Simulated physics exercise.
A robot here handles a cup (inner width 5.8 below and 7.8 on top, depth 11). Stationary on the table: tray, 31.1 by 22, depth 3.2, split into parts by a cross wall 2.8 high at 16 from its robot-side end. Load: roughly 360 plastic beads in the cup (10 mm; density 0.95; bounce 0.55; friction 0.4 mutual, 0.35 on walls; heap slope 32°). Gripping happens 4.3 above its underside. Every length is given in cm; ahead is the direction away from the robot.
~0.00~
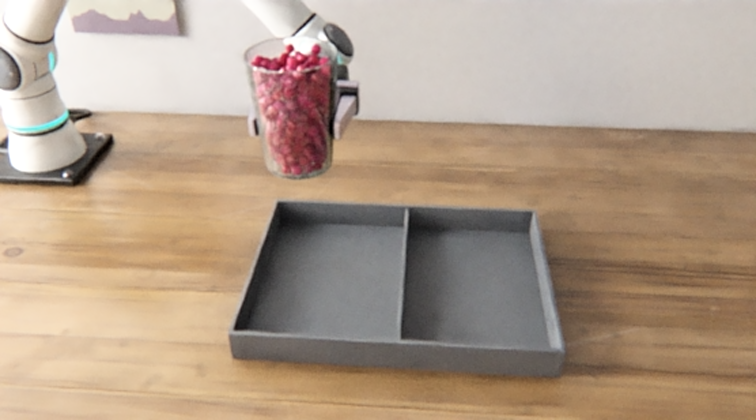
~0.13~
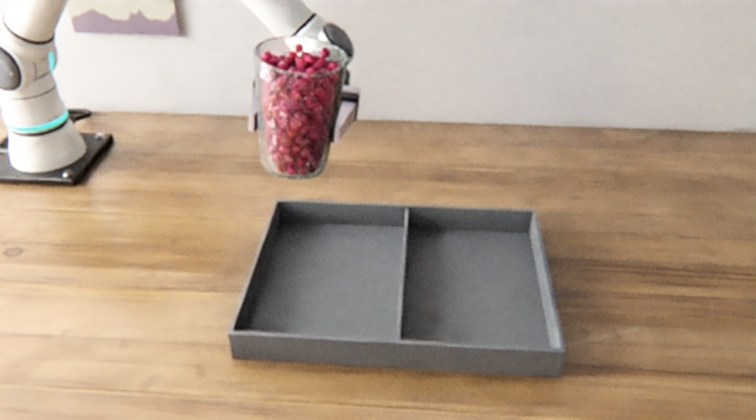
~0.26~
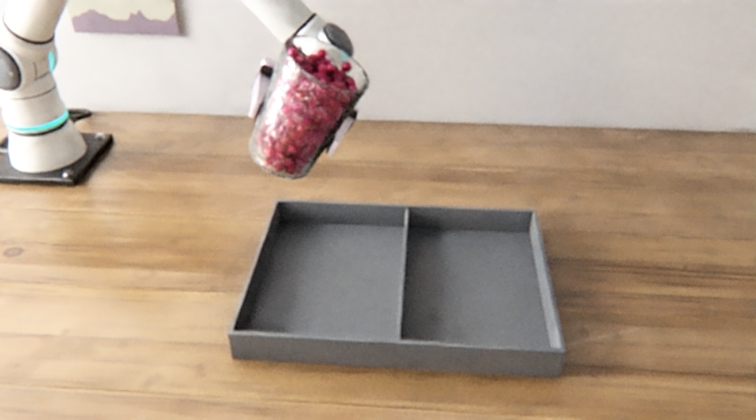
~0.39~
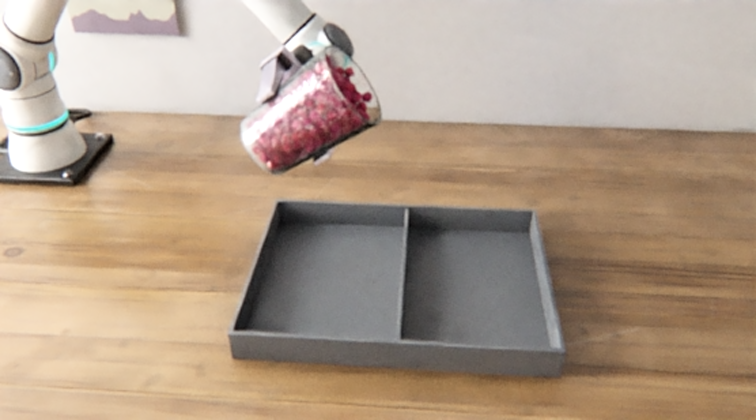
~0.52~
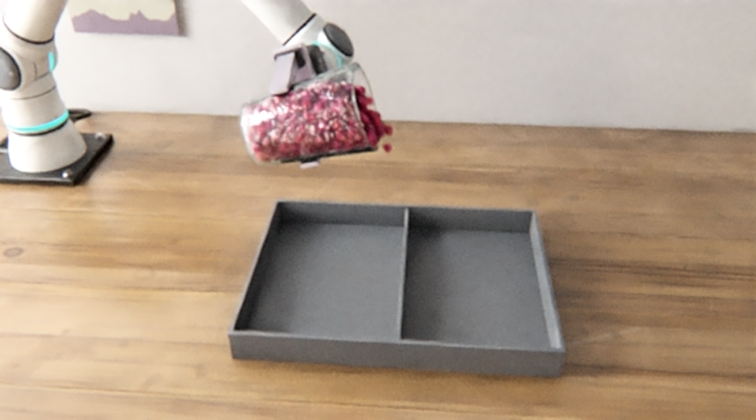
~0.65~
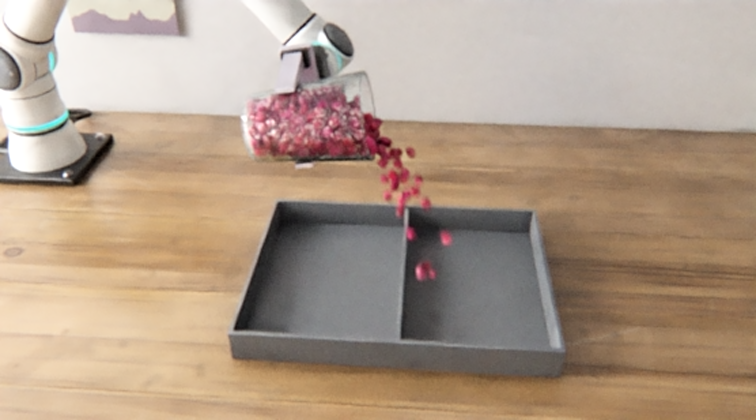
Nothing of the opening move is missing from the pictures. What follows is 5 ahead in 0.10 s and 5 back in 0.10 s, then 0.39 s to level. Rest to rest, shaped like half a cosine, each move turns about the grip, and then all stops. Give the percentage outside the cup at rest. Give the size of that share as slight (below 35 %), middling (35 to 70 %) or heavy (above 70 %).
Heavy.
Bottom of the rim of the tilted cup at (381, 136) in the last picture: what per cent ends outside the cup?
Around 55 in a hundred.
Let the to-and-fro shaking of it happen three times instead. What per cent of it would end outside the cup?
It would come to about 90 %.
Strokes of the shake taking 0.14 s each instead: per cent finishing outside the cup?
Then roughly 65 percent.
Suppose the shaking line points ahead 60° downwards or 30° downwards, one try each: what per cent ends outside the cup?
Roughly 30 per cent, then 55 per cent.
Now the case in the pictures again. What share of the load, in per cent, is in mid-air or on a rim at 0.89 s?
64 per cent.
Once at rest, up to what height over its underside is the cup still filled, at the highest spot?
Height at rest: About 4.0 centimetres.
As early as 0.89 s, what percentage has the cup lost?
By then near 75 % is out.
After 0.89 s, tilted 79° forward, highest piece 21 above the table; 89 in the cup, 36 in the far-side part, 5 in the robot-side part, 235 in flight or on a rim.
After 1.12 s, tilted 17° forward, highest piece 25 above the table; 251 in the far-side part, 64 in the cup, 34 on the table or floor, 10 in the robot-side part, 6 in flight or on a rim.
After 1.44 s, level, highest piece 20 above the table; 252 in the far-side part, 64 in the cup, 39 on the table or floor, 10 in the robot-side part.
After 2.49 s, level, highest piece 20 above the table; 252 in the far-side part, 64 in the cup, 39 on the table or floor, 10 in the robot-side part.
In the end, 252 in the far-side part, 64 in the cup, 39 on the table or floor, 10 in the robot-side part. That is 82 % outside the cup.
